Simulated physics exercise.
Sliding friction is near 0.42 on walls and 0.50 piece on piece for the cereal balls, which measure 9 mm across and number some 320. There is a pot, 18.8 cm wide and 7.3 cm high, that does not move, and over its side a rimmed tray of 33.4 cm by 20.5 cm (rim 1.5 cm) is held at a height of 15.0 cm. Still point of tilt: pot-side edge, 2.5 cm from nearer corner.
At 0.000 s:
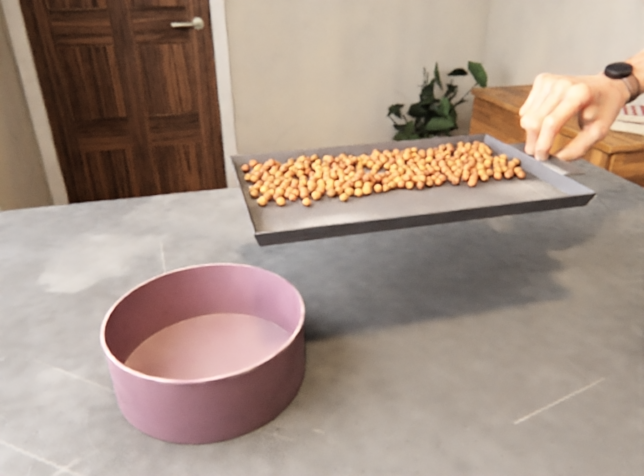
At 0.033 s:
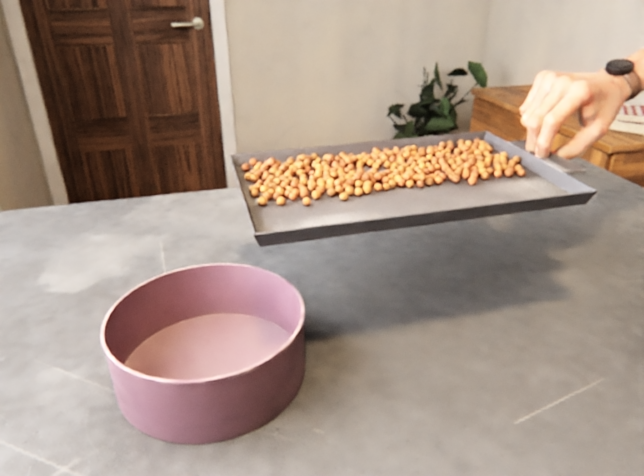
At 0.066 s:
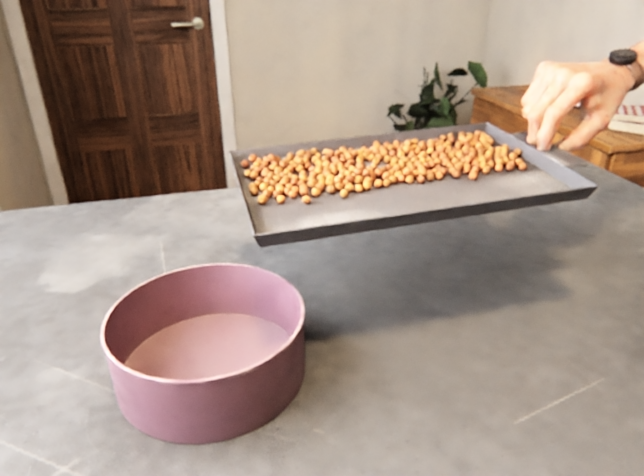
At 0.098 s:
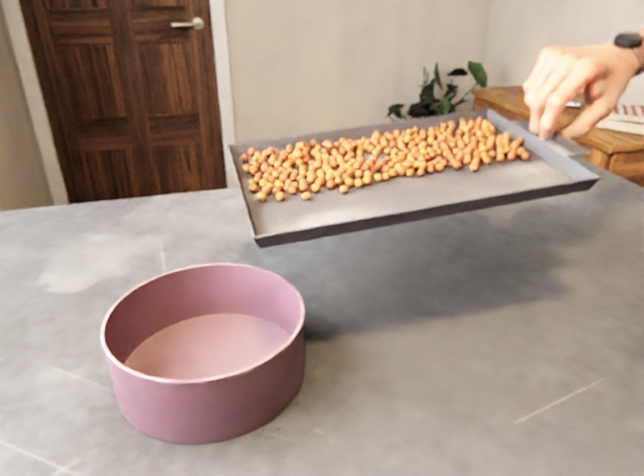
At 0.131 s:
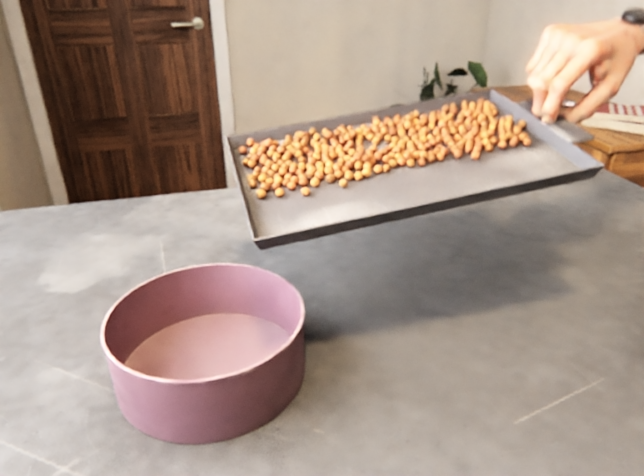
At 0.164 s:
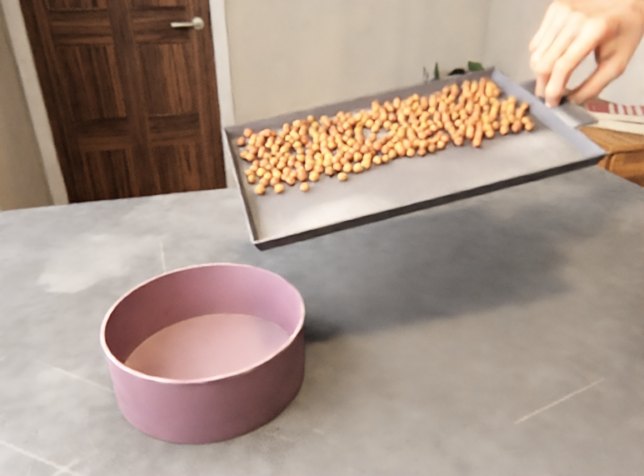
We see a dark rimmed tray of small brown pieces above a grey surface, beside a still pink round pot. A hand at the tray's right end rises, and that end lifts with increasing speed, tilting the tray toward the left.
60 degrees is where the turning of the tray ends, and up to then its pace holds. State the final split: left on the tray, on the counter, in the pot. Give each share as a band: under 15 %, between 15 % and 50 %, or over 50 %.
As I see it, tray: There'll be a moderate quantity, counter: There'll be a moderate quantity, pot: There'll be a moderate quantity.
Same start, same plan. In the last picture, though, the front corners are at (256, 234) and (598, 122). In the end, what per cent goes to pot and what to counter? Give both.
Pot: 60, counter: 5.
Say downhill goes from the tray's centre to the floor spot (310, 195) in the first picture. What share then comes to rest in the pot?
The share would be about 30 percent.
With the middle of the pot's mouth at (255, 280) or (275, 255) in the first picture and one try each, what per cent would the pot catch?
About 10 and 0 per cent.
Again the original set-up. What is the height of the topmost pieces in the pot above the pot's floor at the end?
I'd put it at close to 2.0 centimetres.
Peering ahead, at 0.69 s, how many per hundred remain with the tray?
About 45% of the load.
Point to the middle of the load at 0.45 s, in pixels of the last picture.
By then the middle of the load sits around (353, 104).
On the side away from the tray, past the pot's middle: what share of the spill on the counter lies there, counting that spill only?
That works out to about 30 percent.
Then, at 0.33 s, tilt 39 degrees; the tray holds 100 %, the pot 0 %.
After 0.45 s, tilt 55 degrees; the tray holds 100 %, the pot 0 %.
Then, at 0.69 s, tilt 60 degrees; the tray holds 45 %, the pot 10 %.
By 1.7 s all is still; tray 30 %, counter 35 %, pot 35 %.
